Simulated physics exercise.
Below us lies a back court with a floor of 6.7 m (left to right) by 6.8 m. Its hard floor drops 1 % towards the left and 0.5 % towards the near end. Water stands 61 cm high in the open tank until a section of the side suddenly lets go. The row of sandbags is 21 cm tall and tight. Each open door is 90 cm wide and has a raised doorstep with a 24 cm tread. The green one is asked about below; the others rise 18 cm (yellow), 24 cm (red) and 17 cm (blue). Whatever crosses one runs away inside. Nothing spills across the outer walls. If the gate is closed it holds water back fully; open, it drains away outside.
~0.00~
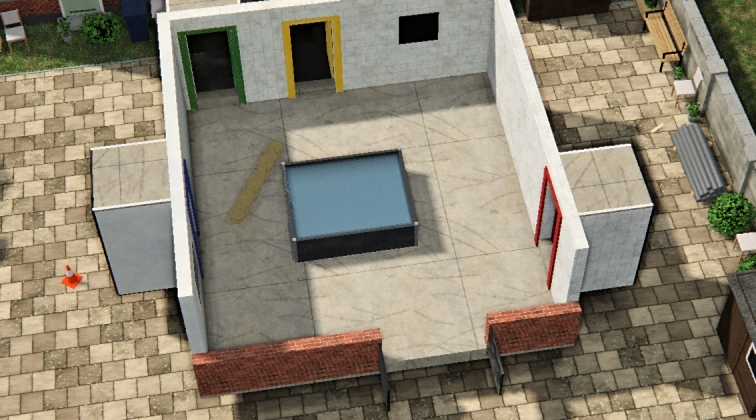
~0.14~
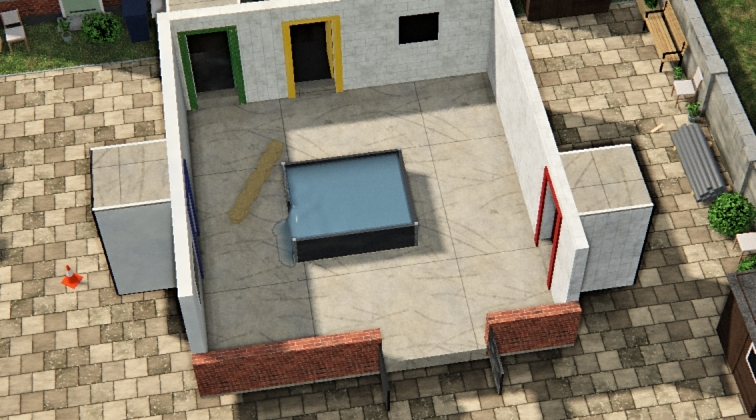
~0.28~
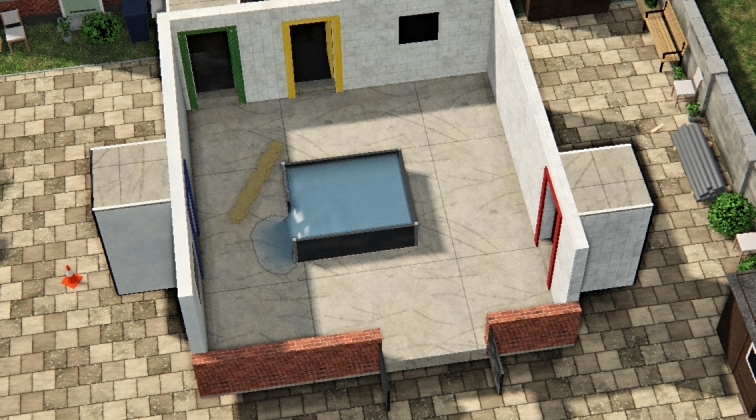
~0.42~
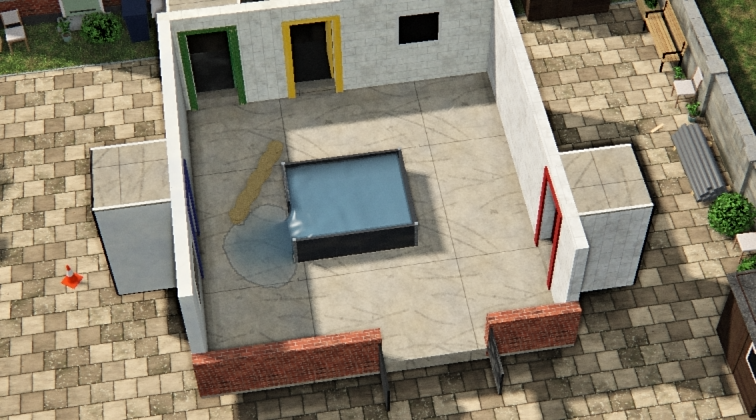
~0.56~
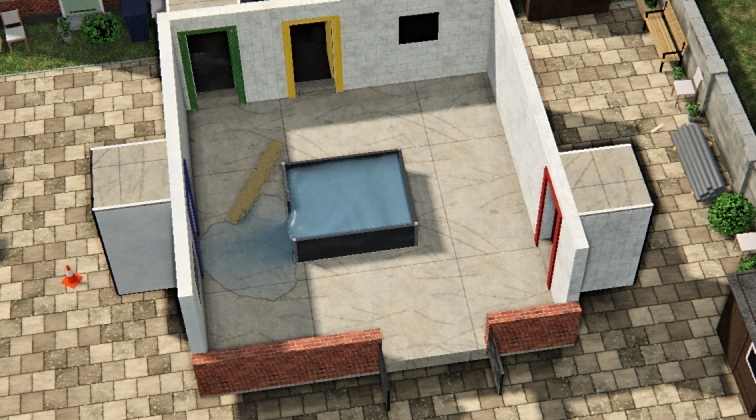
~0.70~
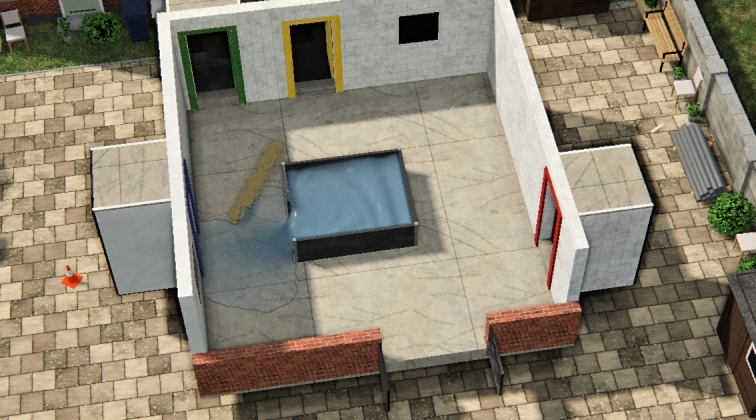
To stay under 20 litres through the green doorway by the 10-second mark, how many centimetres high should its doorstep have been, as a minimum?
About 9 cm.
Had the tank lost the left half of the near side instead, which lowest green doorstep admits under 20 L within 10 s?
Then roughly 9.0 cm.
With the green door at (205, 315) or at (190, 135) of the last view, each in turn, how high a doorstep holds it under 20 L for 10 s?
Roughly 19 and 7.5 cm.
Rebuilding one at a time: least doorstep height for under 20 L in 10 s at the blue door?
Roughly 32 cm at blue.
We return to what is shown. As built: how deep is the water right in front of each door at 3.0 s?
Depths in cm: Yellow 0, green 11, red 0, blue 29.
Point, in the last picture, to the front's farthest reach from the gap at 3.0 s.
Around (188, 114).
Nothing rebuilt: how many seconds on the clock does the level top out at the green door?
At about 3.2 s.
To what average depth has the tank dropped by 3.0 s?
Roughly 32 cm on average.
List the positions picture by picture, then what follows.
The first picture shows still water, 61 cm deep, in the open tank at (349, 196); the green door at (214, 74) is dry.
In the second picture, the gap is at (294, 233), the front 0.3 m out at (283, 259); the back of the open tank holds 61 cm.
In the third picture, the gap is at (294, 235), the front 0.8 m out at (257, 243); the back of the open tank holds 61 cm.
In the fourth picture, the front is at (231, 256), 1.3 m from the gap at (294, 235); 1.9 m2 of floor is wet, 61 cm left at the back.
In the fifth picture, the gap is at (294, 235), the front 1.9 m out at (201, 258); the back of the open tank holds 61 cm.
In the sixth picture, the front is at (195, 266), 2.0 m from the gap at (294, 235); 3.7 m2 of floor is wet, 57 cm left at the back; the green door at (214, 74), 4.1 m from the gap, is still 2.6 m from the nearest water.
After 1.4 s water covers 15 % of the floor, deepest (38 cm) near (291, 248); it has not reached the green door.
After 3.0 s water covers 30 % of the floor, deepest (34 cm) near (211, 377); 11 cm at the green door, 0 litres in over its 26 cm doorstep.
After 10.0 s water covers 95 % of the floor, deepest (13 cm) near (211, 377); 7 cm at the green door, 0 litres in over its 26 cm doorstep.
At the green door as built, the water arrived by 2.8 s and peaked near 14 cm at 3.2 s.
With a doorstep of 7.5 cm, 44 litres would have come in within the 10 s; with 10 cm, 12 litres. So under 20 litres takes about 9 cm.
